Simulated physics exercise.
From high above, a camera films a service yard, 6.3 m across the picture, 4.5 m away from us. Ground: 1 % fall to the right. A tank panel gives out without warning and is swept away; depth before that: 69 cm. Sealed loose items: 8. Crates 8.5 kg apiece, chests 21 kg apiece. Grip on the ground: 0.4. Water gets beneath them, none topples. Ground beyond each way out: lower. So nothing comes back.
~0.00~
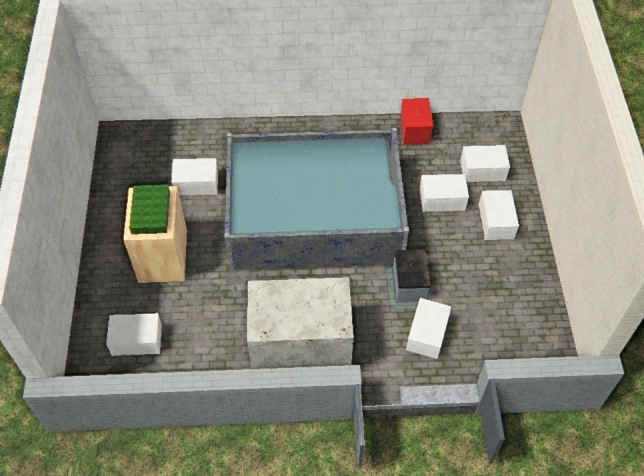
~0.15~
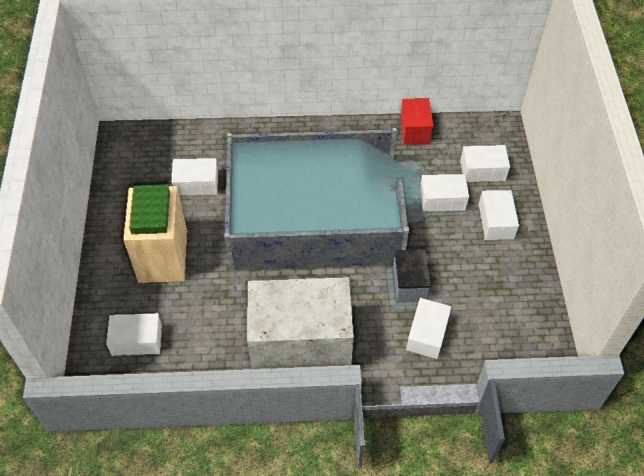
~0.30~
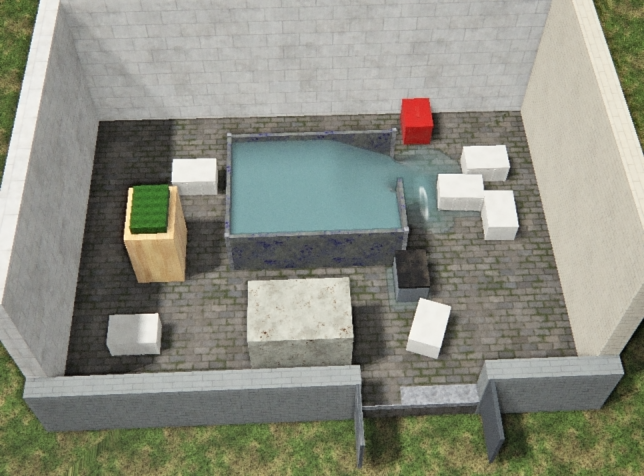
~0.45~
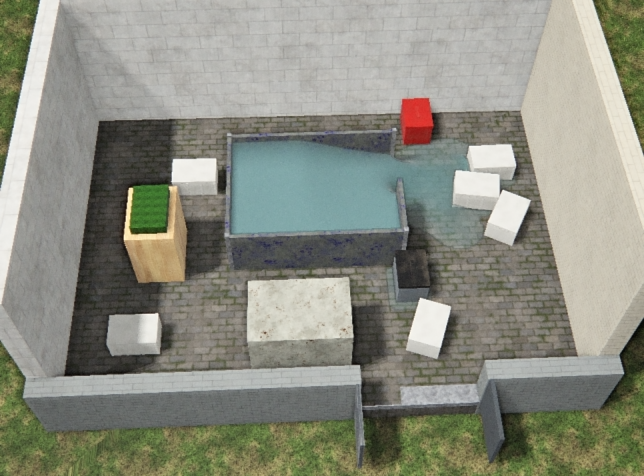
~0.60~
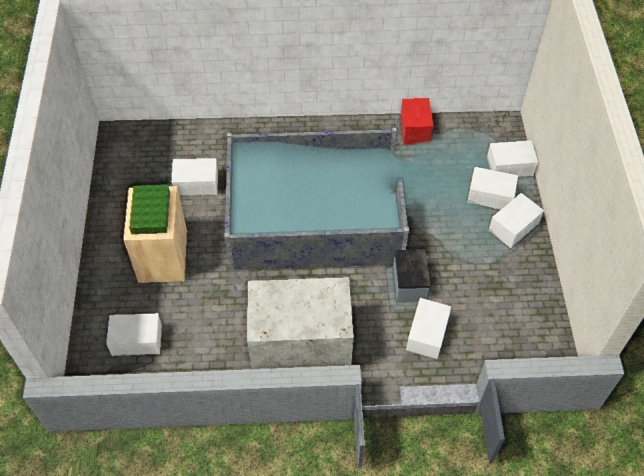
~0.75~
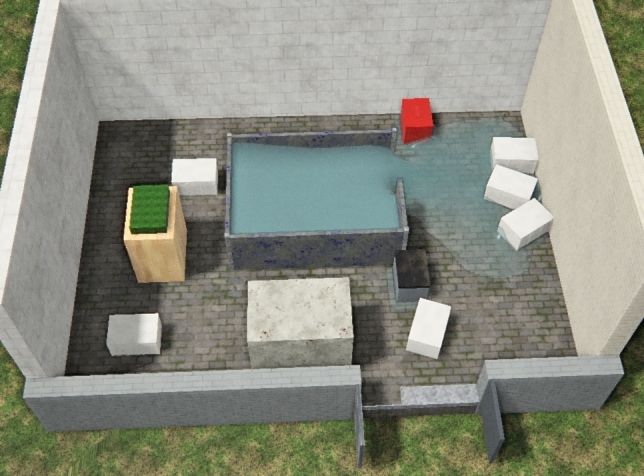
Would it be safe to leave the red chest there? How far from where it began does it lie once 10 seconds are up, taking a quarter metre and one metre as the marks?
Once 10 seconds are up it lies beyond one metre from where it began.
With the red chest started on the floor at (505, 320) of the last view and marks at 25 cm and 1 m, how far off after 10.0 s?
I'd say it lands far off.
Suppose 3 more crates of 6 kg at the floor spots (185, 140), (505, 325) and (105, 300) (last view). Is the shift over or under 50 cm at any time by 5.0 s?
Going through them in the order asked, they come out clear of the mark, clear of the mark and shy of the mark.
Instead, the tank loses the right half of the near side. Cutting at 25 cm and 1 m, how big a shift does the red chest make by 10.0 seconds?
The red chest simply stays where it is.
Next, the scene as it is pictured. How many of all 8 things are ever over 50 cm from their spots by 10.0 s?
That adds up to 8.
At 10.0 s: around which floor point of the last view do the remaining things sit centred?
Centre of the remaining things: Roughly (265, 278).
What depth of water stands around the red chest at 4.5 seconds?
Somewhere close to 5 cm.
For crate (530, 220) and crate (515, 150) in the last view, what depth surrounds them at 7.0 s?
Around 14 cm and 14 cm.
After 2.0 s the red chest is near (414, 109), 0.1 m from its start, aground; 0 of 8 are out; 2 afloat.
After 4.5 s the red chest is near (191, 138), 3.3 m from its start, aground; 0 of 8 are out; 3 afloat.
After 7.0 s the red chest is near (166, 141), 3.6 m from its start, aground; 0 of 8 are out; 4 afloat.
After 10.0 s the red chest is near (166, 141), 3.6 m from its start, aground; 2 of 8 are out; 4 afloat.
